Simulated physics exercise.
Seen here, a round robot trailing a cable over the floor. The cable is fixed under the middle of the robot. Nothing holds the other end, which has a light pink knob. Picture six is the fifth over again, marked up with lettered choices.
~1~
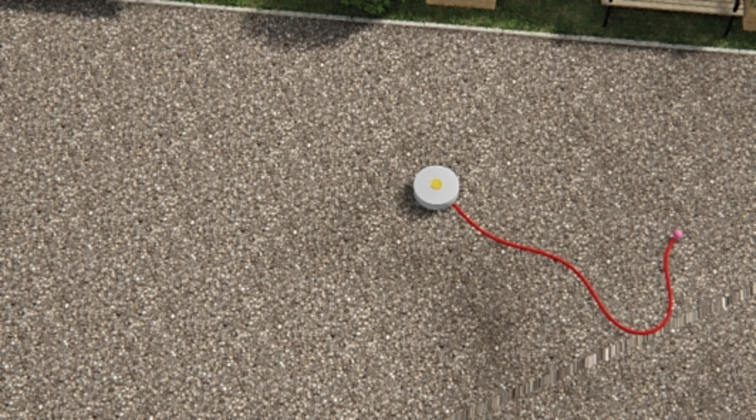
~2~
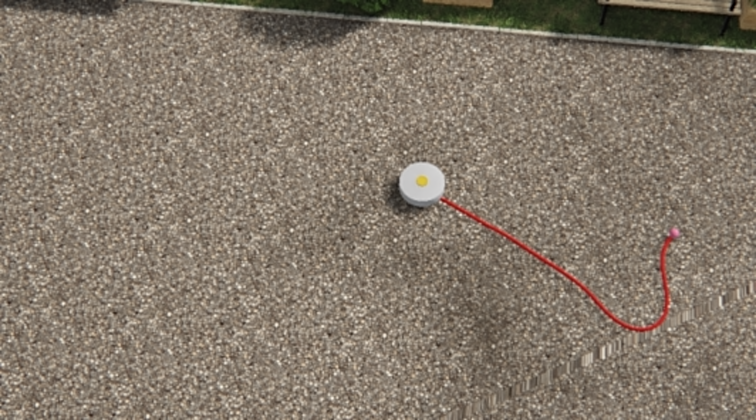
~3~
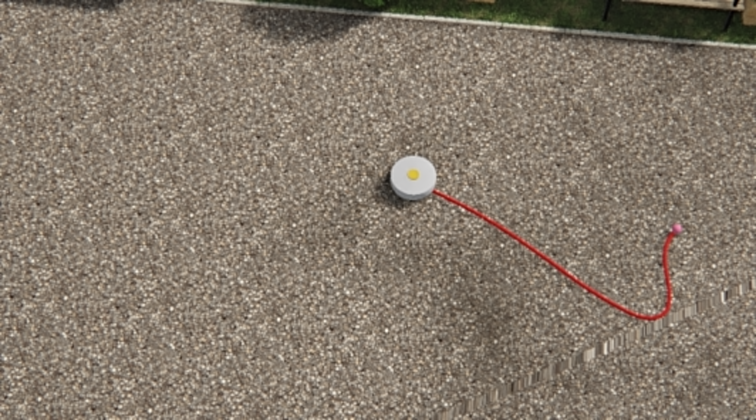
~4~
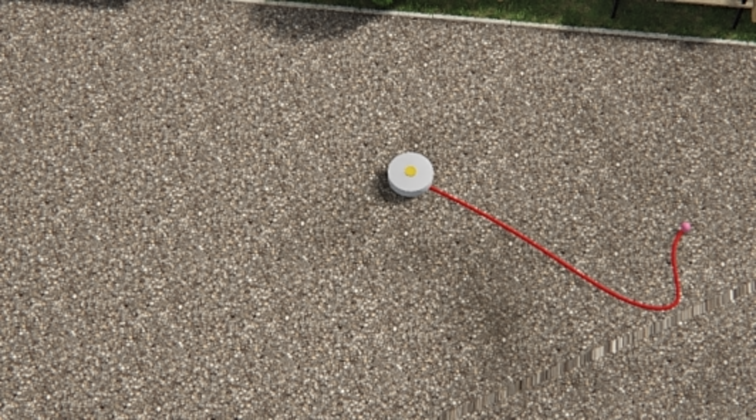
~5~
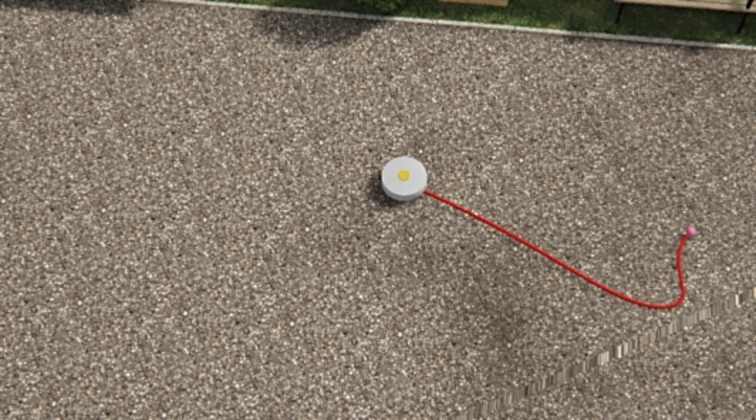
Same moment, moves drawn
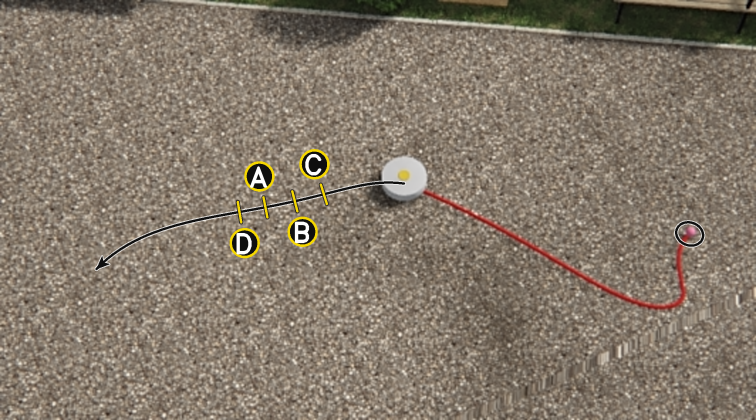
A round white robot moves slightly left across gravel, pulling its trailing red cable straighter.
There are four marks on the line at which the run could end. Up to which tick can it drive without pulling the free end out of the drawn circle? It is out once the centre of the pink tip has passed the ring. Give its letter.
All is well up to C.
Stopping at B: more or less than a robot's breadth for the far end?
Less.
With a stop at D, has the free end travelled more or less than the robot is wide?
More.
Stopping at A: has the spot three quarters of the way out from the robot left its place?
Yes.
On the copy, A at (265, 207); B at (295, 201); C at (324, 194); D at (239, 212); the ring at (690, 234); the route from (404, 184) via (243, 211) to (96, 269).
On C. First, robot (376, 179), middle of the cable (554, 260), free end (690, 232).
Then, robot (347, 184), middle of the cable (531, 248), free end (690, 232).
Finally, robot (323, 190), middle of the cable (512, 240), free end (688, 235); the free end is still in its ring.
By contrast, A drags the free end to (650, 250); B drags the free end to (676, 246); D drags the free end to (624, 249).
